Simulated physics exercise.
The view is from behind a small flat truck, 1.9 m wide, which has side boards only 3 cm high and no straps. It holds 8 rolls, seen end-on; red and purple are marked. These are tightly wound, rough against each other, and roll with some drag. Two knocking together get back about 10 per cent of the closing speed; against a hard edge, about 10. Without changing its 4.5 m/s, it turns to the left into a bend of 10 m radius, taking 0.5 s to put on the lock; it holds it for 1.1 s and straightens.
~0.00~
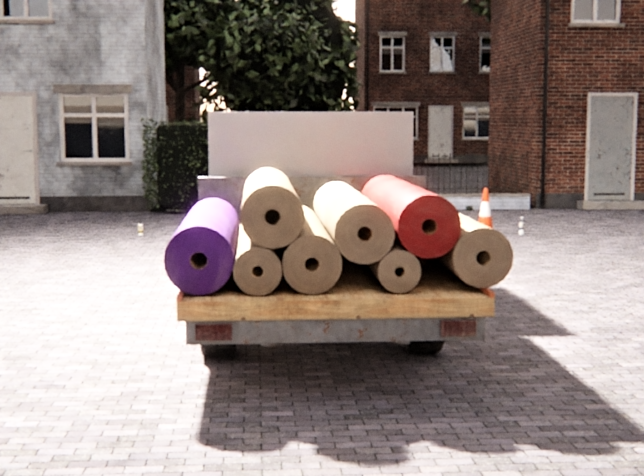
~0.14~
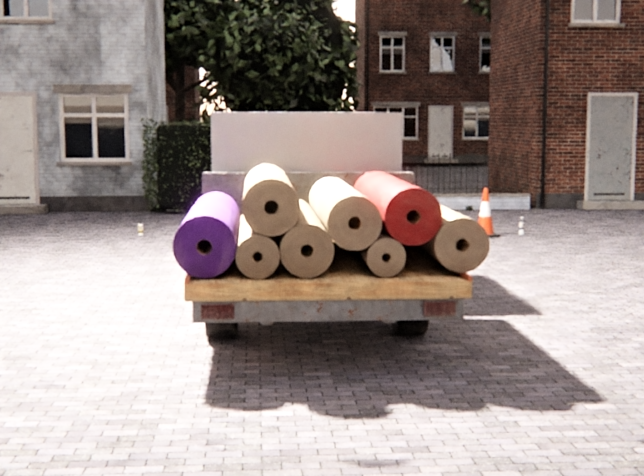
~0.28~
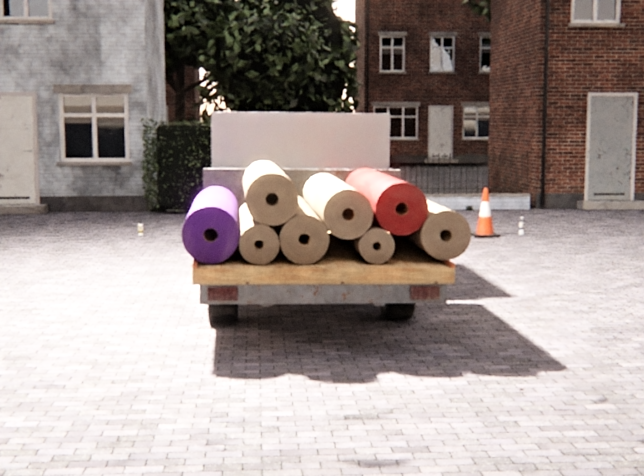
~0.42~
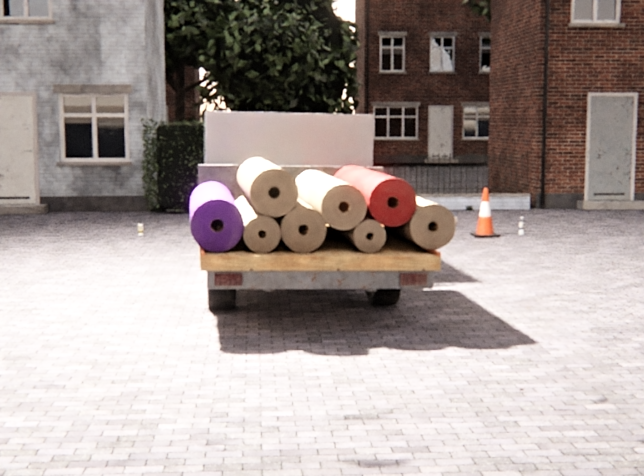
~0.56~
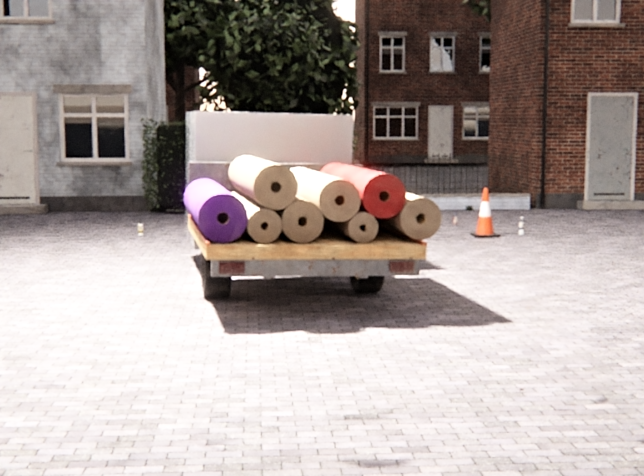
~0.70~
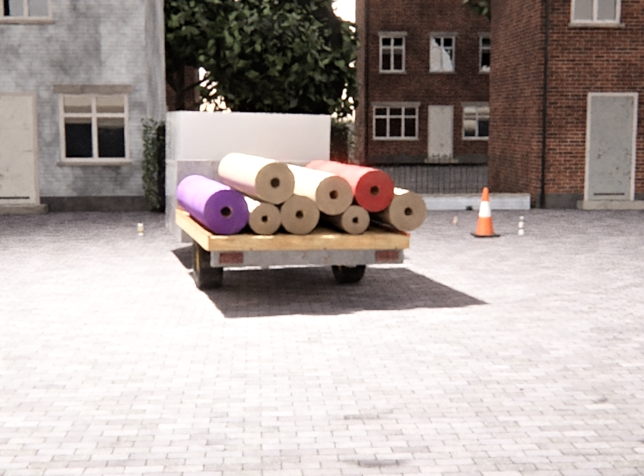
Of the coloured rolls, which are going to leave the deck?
Red: Yes; purple: No.
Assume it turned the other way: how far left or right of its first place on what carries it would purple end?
I reckon some 0 cm toward the right.
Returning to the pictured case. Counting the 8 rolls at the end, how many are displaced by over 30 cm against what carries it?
8.
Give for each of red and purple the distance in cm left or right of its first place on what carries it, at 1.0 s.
Rightward shift: Red 35 cm, purple 20 cm.
Then, 1.0 s in, red is up on others, 5 cm from the right edge, rolling right; purple is on the deck, 35 cm from the left edge, rolling right; 1 off so far.
Then, 1.2 s in, red is over the right board and falling; purple is on the deck, 50 cm from the left edge, rolling right; 2 off so far.
In the end (2.8 s), red is over the right board and gone; purple is on the deck, 50 cm from the right edge; 6 off so far.
